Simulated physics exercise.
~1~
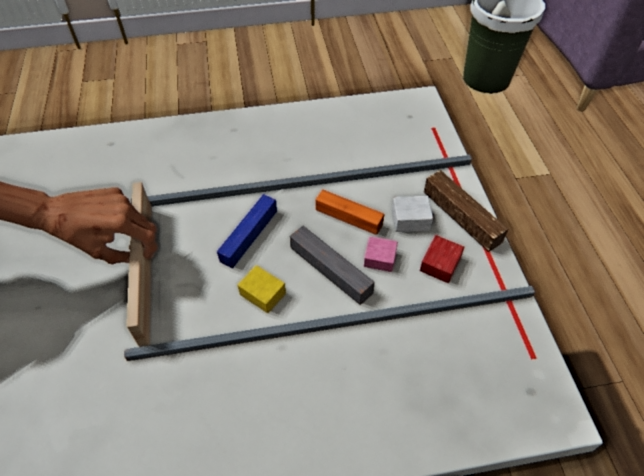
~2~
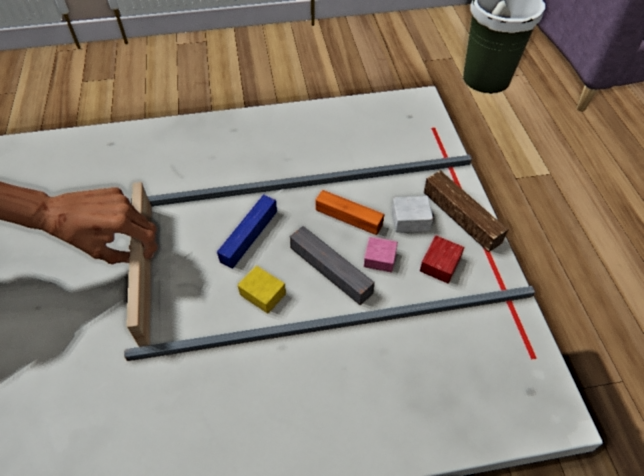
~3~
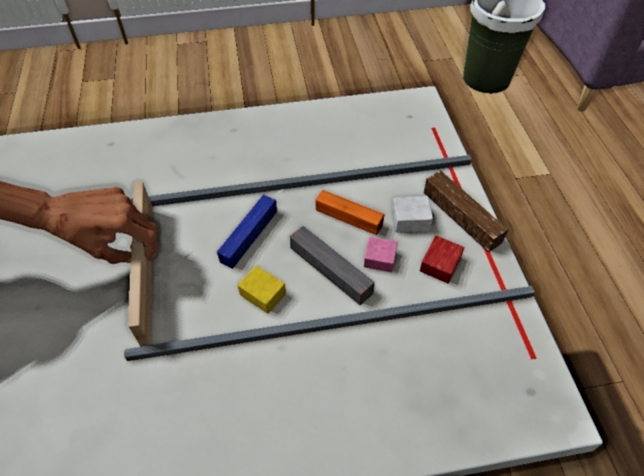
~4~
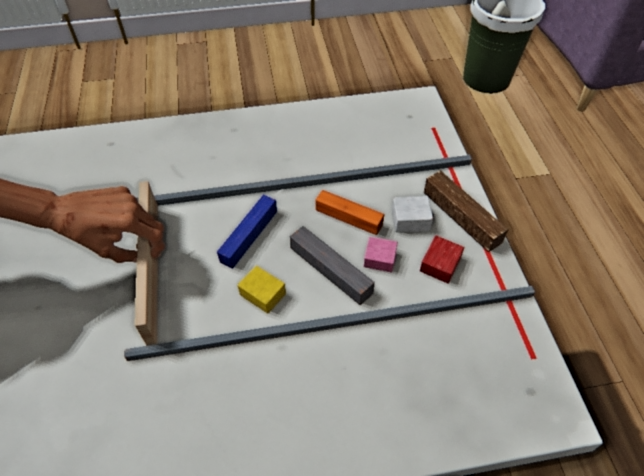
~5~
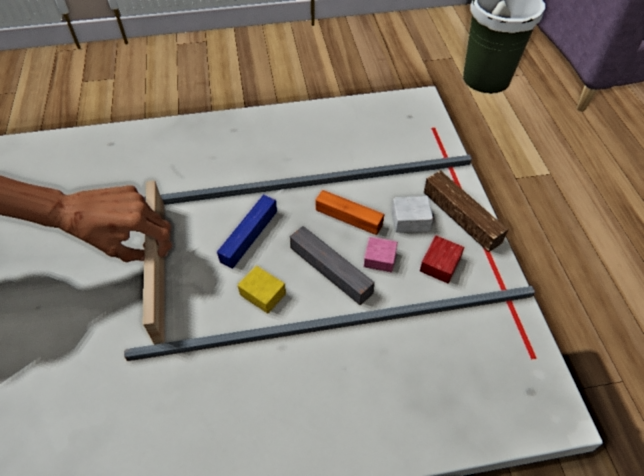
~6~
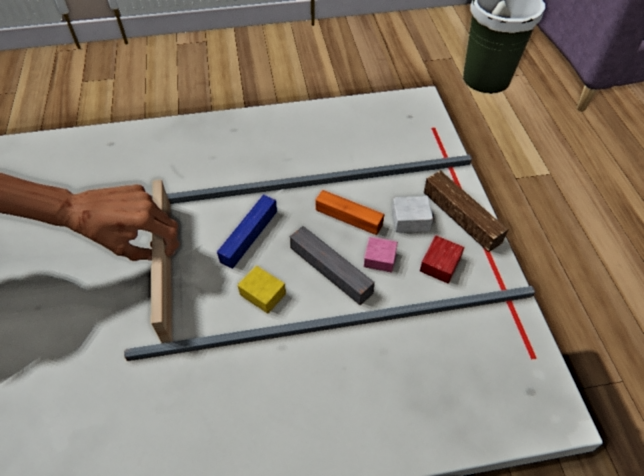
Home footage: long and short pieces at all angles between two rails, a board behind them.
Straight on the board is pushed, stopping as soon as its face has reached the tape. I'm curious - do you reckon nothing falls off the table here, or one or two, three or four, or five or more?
The board is going to sweep off at least five.
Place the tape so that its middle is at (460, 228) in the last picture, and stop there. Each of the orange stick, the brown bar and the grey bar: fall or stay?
What happens: The orange stick does not come off, the brown bar goes down, the grey bar does not come off.
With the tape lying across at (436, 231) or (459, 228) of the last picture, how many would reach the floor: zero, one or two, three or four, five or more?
First tape: Either one or two; second: Either three or four.
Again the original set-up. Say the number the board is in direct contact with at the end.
I count 2 of them.
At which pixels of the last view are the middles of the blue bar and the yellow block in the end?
In the last picture the blue bar sits around (476, 199) and the yellow block around (510, 262).
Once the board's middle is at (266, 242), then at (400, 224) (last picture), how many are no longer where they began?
The count is 2 at the first point and 8 at the second.
Early on, none off yet; brown bar at rest near (464, 210); red block at rest near (442, 259); white block at rest near (412, 214).
Finally, the number that fall off is five or more; lost, grey bar, orange stick, pink block, white block, red block and brown bar.
